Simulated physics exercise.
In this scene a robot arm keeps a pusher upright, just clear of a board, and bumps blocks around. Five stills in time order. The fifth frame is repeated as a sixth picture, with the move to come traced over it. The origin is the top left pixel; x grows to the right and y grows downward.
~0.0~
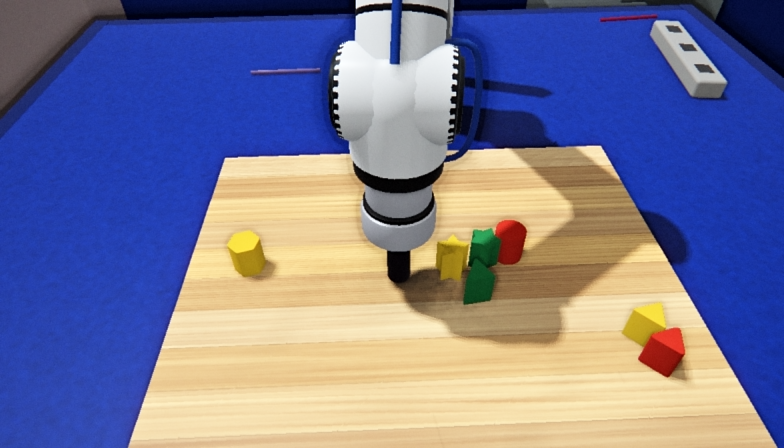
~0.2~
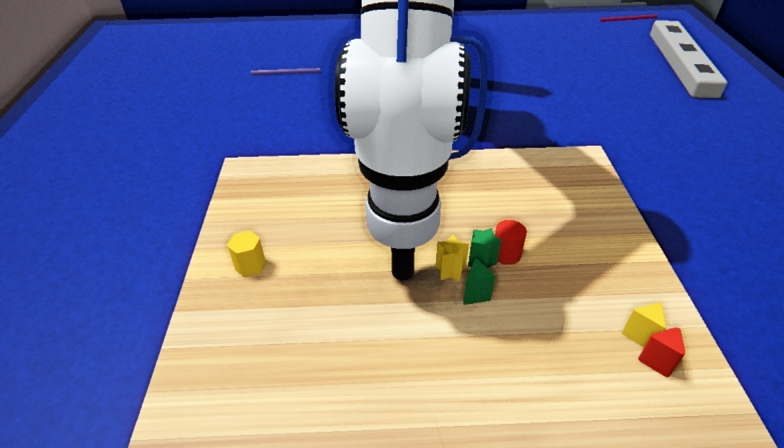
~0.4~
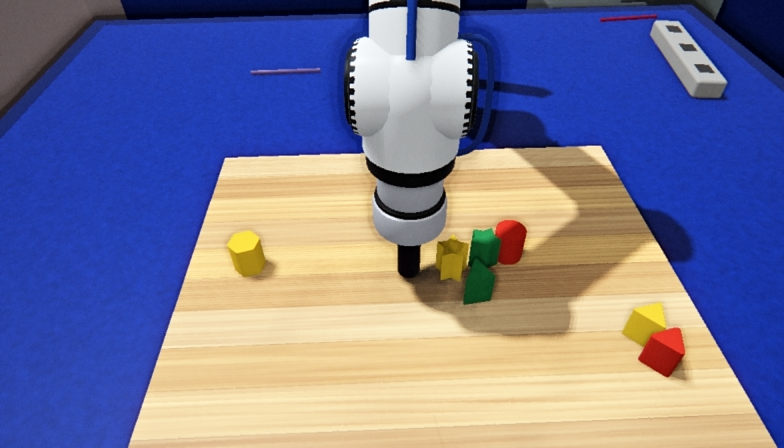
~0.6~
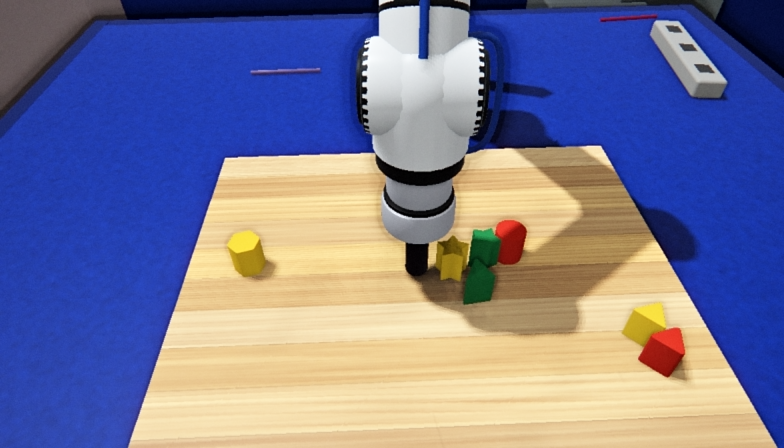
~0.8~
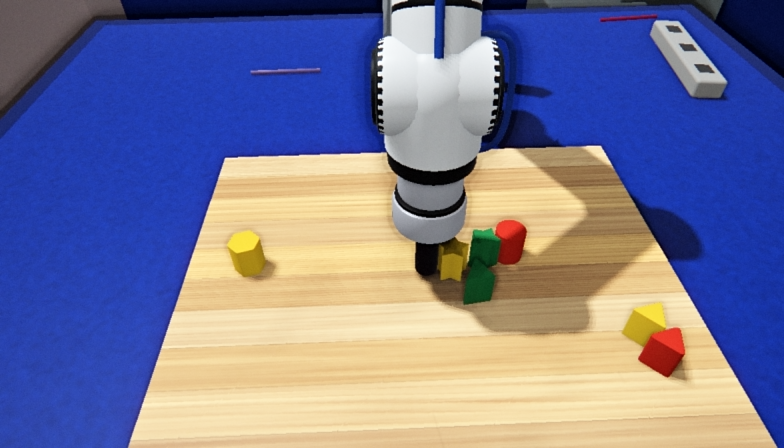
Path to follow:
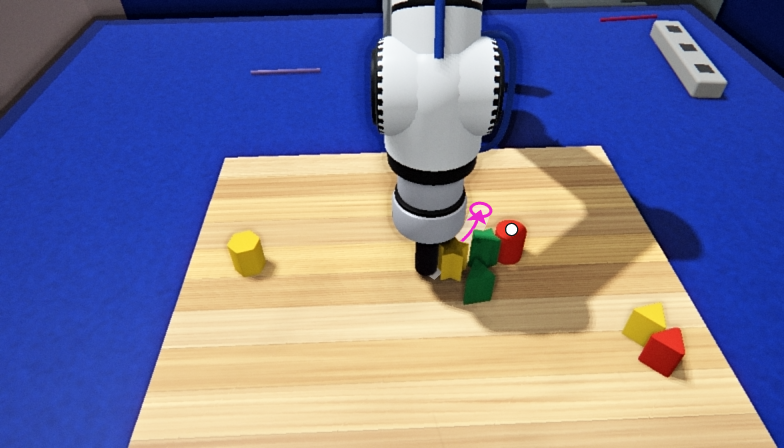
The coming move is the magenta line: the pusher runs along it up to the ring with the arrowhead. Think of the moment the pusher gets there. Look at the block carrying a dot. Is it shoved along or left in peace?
Once the path is done, it remains where it sat before.
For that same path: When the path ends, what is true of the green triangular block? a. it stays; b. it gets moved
Choice a: It stays.
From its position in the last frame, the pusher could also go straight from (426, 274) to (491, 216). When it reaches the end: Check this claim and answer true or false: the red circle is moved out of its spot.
False.
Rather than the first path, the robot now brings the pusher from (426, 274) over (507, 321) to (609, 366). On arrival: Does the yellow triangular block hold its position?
Yes, it checks out.
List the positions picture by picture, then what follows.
The first picture shows lower end of the pusher (399, 276), tops of blocks, yellow star block (453, 246), green triangular block (479, 271), green star block (485, 237), red circle (512, 230).
The second picture shows pusher (403, 273), blocks as before.
The third picture shows pusher (409, 271), blocks as before.
The fourth picture shows pusher (416, 269), blocks as before.
The fifth picture shows pusher (426, 269), yellow star block (453, 246), green triangular block (479, 271), green star block (485, 237), red circle (512, 230).
The drawn path runs from (426, 274) by way of (461, 242) to (481, 210); the dot is on the red circle.
What follows on the original path. One third of the way, pusher (450, 247); yellow star block (465, 241), turned 70° clockwise; green star block (492, 239).
Two thirds of the way, pusher (472, 226); yellow star block (465, 241), turned 75° clockwise; green star block (492, 239).
At the end, pusher (482, 205); yellow star block (465, 241), turned 75° clockwise; green triangular block not moved; green star block (492, 239); red circle not moved.
